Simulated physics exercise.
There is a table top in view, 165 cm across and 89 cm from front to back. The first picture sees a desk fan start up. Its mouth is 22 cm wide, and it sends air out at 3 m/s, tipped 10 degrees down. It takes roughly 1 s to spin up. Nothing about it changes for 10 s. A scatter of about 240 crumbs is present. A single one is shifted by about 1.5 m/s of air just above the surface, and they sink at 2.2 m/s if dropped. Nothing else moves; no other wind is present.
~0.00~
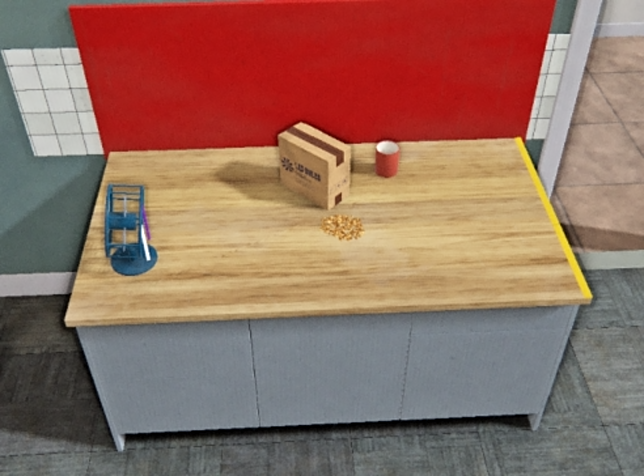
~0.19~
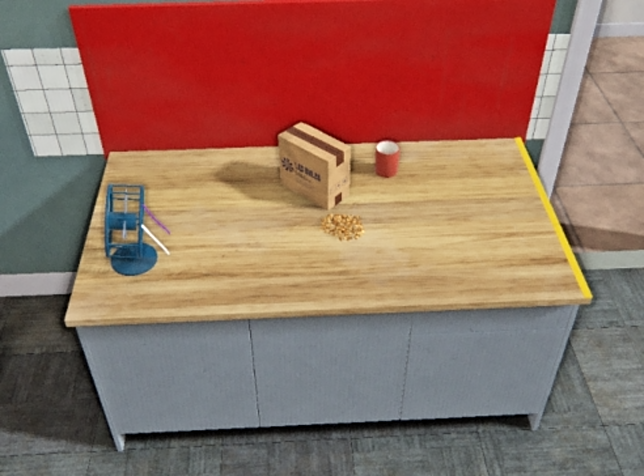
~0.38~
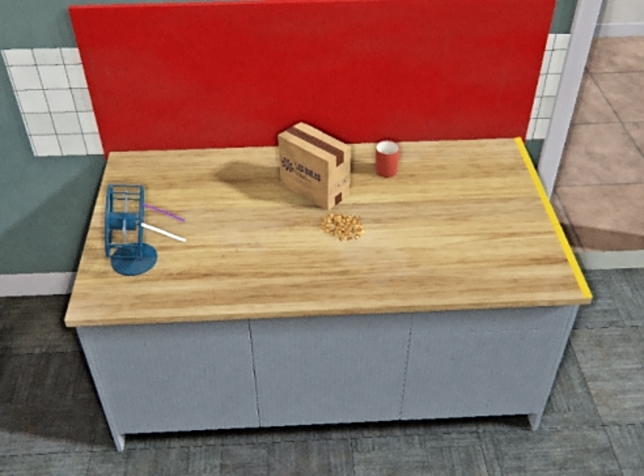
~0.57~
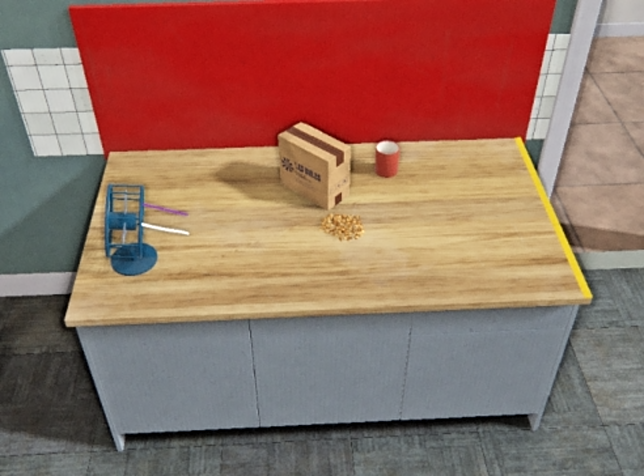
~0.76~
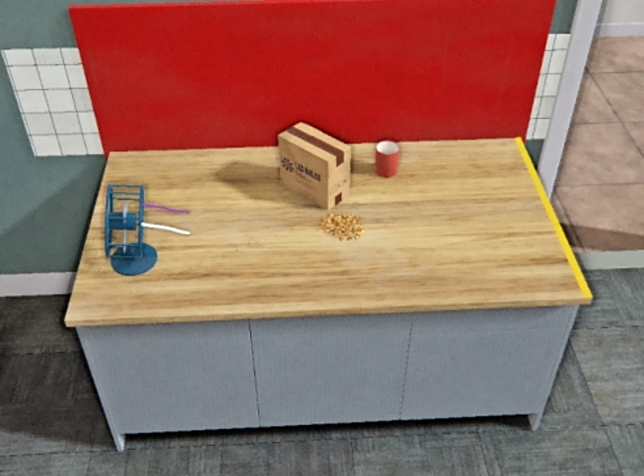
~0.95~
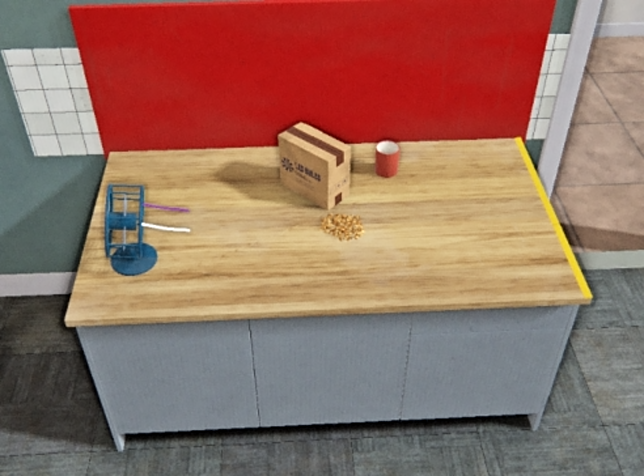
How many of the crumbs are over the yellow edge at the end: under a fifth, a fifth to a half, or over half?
Of the crumbs, above half end over the yellow edge.
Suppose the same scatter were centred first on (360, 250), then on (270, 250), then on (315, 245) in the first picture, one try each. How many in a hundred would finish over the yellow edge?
First try near 100 %, second near 90 %, third near 100 %.
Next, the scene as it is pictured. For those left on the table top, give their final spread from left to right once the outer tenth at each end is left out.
Looks like some 40 cm to me.
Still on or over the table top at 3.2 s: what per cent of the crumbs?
I'd put it near 20 per cent at that time.
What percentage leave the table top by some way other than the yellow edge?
That lands at some 0 %.
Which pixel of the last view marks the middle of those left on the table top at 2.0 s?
Around pixel (474, 169).
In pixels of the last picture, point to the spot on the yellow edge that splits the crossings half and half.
At about (544, 191).
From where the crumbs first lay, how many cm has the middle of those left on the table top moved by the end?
55 cm.
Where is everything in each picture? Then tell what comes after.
In the first frame, the middle of the crumbs is near (344, 227), none has stirred yet and the mouth of the desk fan is at (125, 221).
In the second frame, the middle of the crumbs is near (344, 227), none has stirred yet and the yellow edge is centred on (552, 208).
In the third frame, the middle of the crumbs is near (344, 227), none has stirred yet, the top of a box is at (314, 141) and the top of a mug is at (388, 147).
In the fourth frame, the middle of the crumbs is near (344, 227) and none has stirred yet.
In the fifth frame, the middle of the crumbs is near (344, 227) and none has stirred yet.
In the sixth frame, the middle of the crumbs is near (344, 227) and none has stirred yet.
After 2.0 s, 78 % are over the yellow edge; the middle of those still in play is near (488, 167); 75 % have settled or left.
After 3.2 s, 82 % are over the yellow edge; the middle of those still in play is near (459, 170); 100 % have settled or left.
After 5.5 s, 82 % are over the yellow edge; the middle of those still in play is near (459, 170); 100 % have settled or left.
After 10.0 s, at the end, 82 % are over the yellow edge; the middle of those still in play is near (459, 170).
